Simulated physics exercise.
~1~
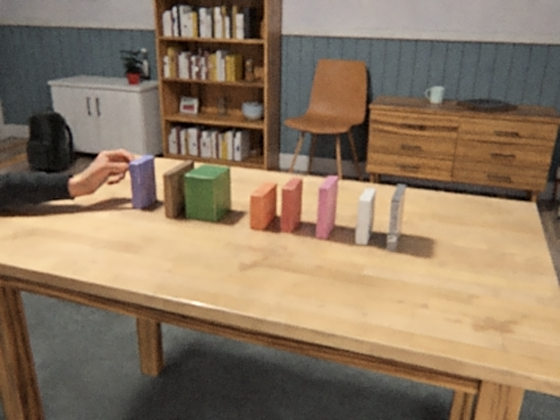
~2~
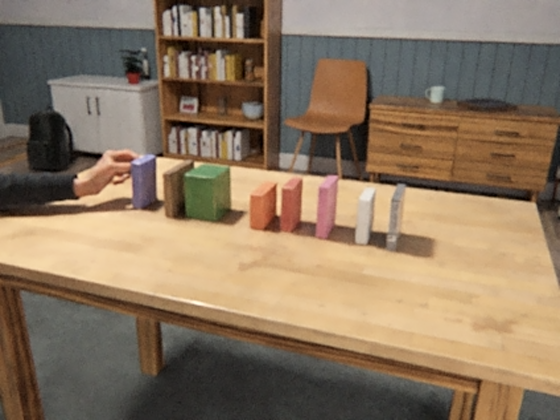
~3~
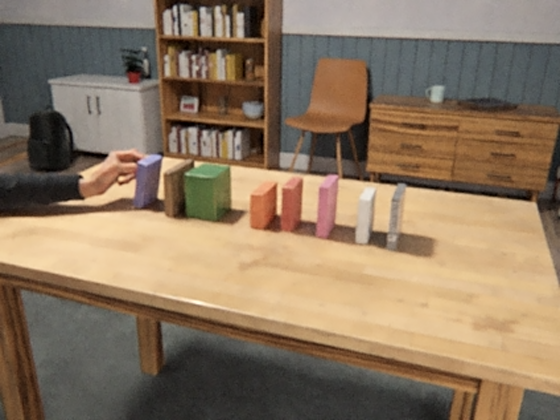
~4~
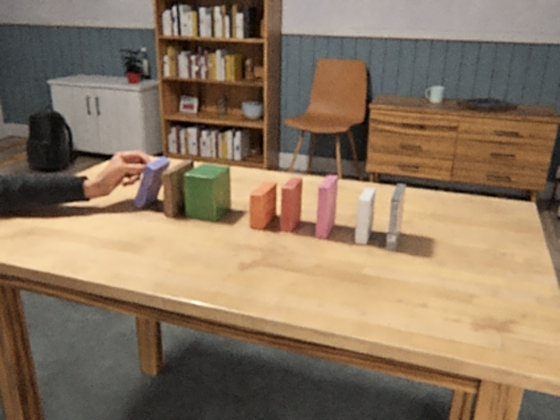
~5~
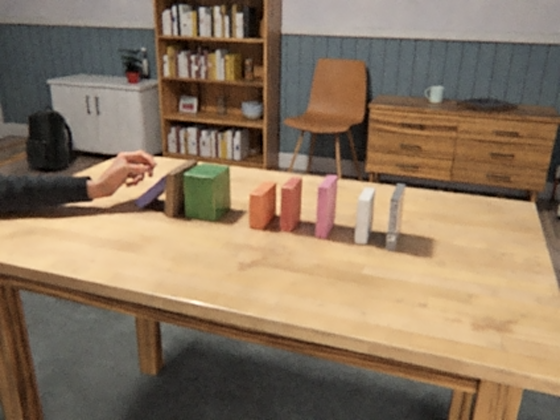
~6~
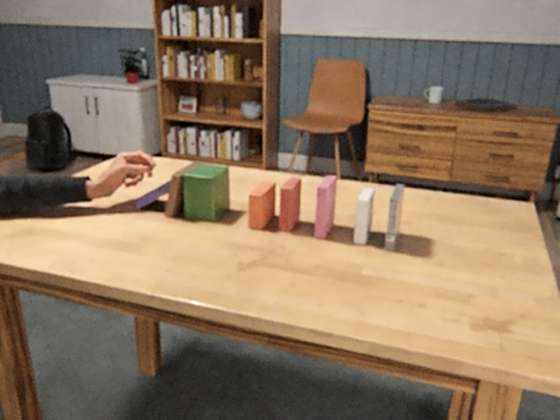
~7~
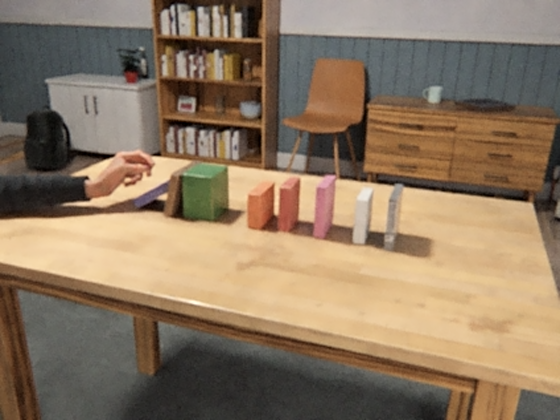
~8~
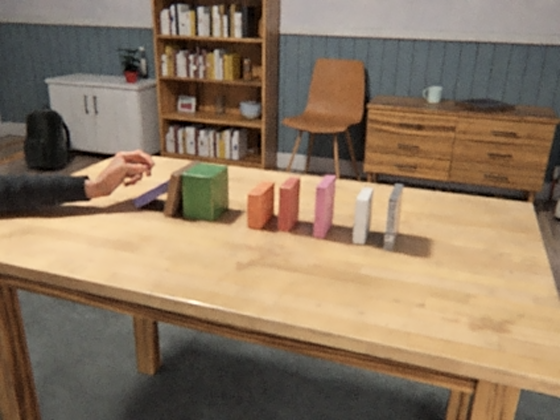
A row of coloured blocks and boards stands like dominoes across a pale wooden table, seen from slightly above by a gently swaying camera, with a bookshelf, chair and cabinets behind. From left to right stand blue, brown, green, orange, red, pink, white and grey pieces, with a gap after the bulky green block. A hand at the left pushes the top of the blue board, tipping it rightward until it drops against the brown block. The brown block tilts slightly against the green one and stops. The hand hovers, the blue board rests slanted, and the others stay upright.
